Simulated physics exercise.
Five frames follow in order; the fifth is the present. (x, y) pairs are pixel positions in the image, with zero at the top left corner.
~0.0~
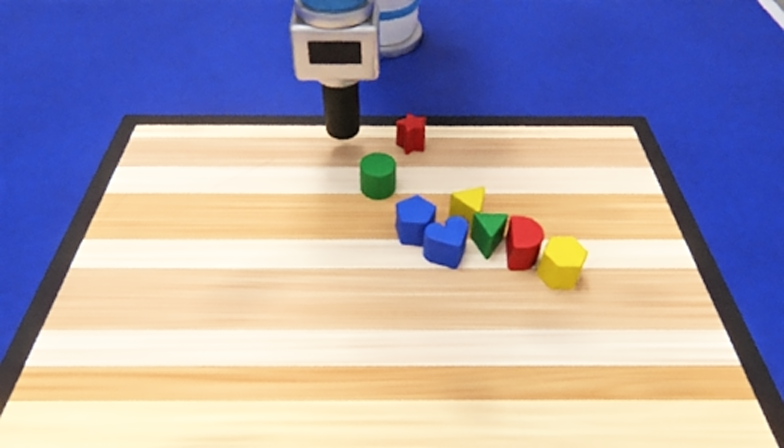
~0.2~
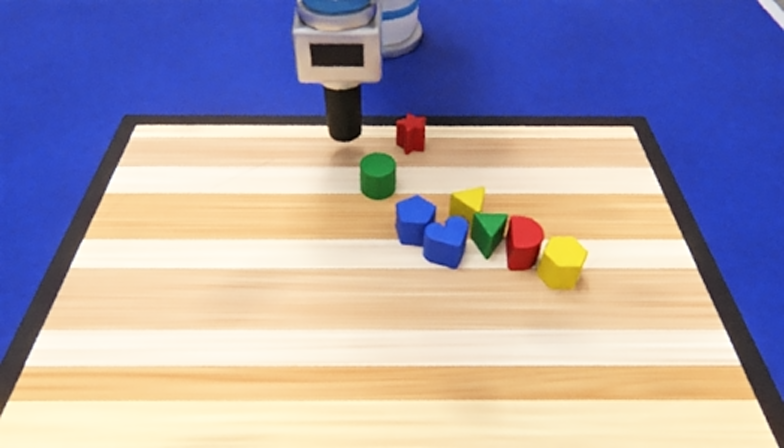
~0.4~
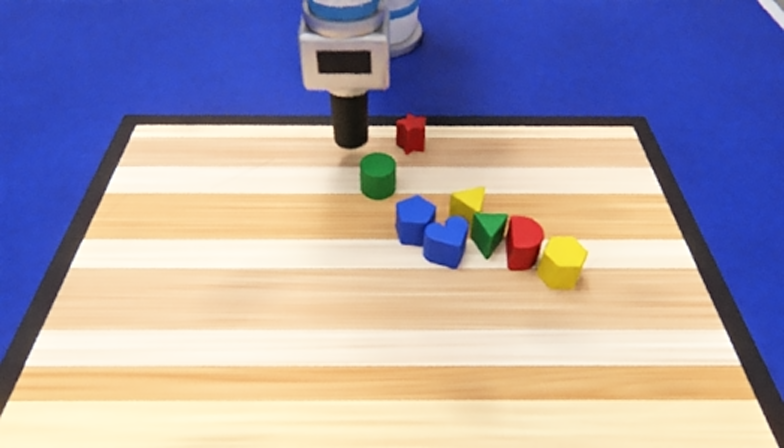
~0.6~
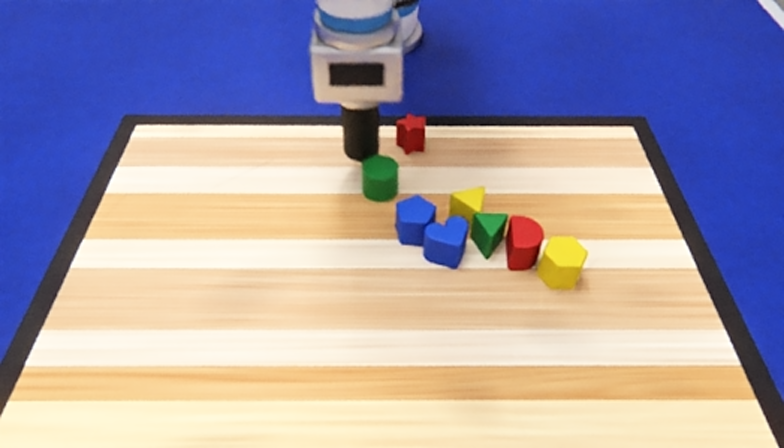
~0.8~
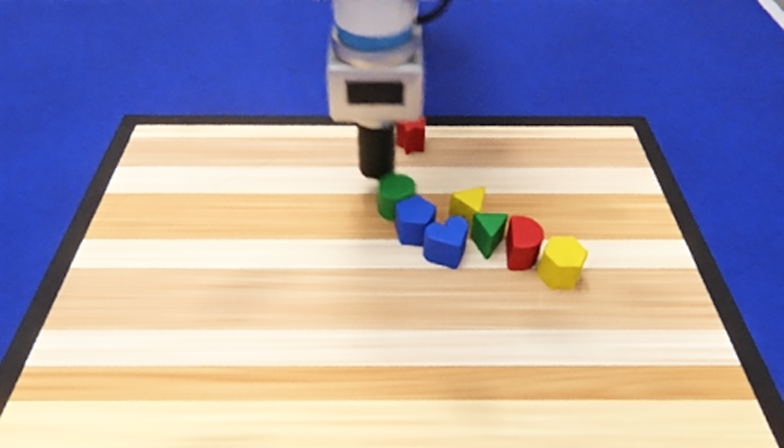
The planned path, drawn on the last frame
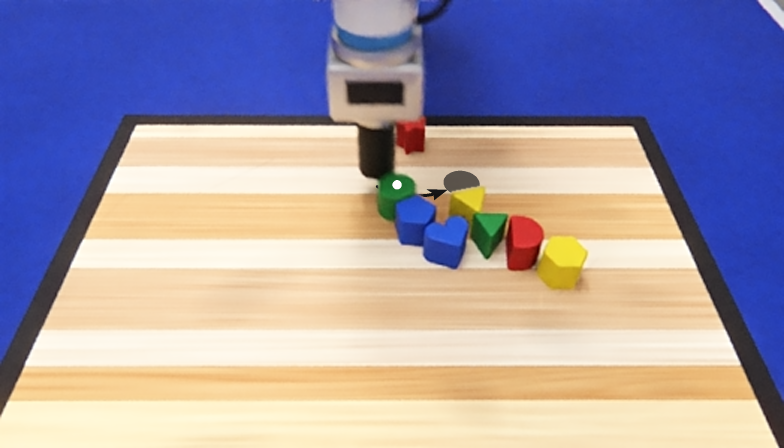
A robot arm with a black stick hangs over the far edge of a pale striped wooden board on a blue surface, seen from above and in front by a still camera. A red star sits near that edge, a green cylinder below it to the left, and blue, yellow, green and red blocks cluster right of centre. The stick moves slowly, then faster, toward the viewer and slightly right, pushing the cylinder a short way up to the blue five-sided block.
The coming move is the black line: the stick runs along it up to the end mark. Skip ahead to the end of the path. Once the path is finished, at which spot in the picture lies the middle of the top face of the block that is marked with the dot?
My prediction: (431, 198).
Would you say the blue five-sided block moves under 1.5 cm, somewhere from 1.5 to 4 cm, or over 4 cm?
The answer is 1.5 to 4 cm.
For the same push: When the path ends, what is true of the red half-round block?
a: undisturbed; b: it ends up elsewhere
a (undisturbed)
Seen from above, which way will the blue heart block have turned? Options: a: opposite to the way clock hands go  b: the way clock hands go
I choose a.
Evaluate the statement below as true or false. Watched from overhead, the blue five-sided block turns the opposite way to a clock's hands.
My answer: False.
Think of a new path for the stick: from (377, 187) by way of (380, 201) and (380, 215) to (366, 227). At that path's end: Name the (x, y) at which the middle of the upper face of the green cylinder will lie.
Around pixel (398, 220).
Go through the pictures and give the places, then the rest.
In the first picture, lower end of the stick at (343, 131), tops of blocks, green cylinder at (378, 163), blue five-sided block at (416, 209), blue heart block at (449, 230), yellow triangle at (472, 196), red half-round block at (526, 231).
In the second picture, stick at (345, 133), blocks as before.
In the third picture, stick at (351, 140), blocks as before.
In the fourth picture, stick at (362, 152), green cylinder at (380, 166).
In the fifth picture, stick at (377, 169), green cylinder at (397, 185), blue five-sided block at (416, 209), blue heart block at (449, 230), yellow triangle at (472, 196), red half-round block at (526, 231).
The drawn path runs from (377, 187) over (406, 195) and (436, 194) to (462, 183); the dot is on the green cylinder.
The first path, step by step. Halfway along, stick at (423, 178); green cylinder at (429, 199); blue five-sided block at (424, 228), turned 20° clockwise; blue heart block at (456, 240), turned 30° anticlockwise.
At the end, stick at (464, 166); green cylinder at (431, 198); blue five-sided block at (424, 228), turned 20° clockwise; blue heart block at (456, 240), turned 30° anticlockwise; yellow triangle not moved; red half-round block not moved.
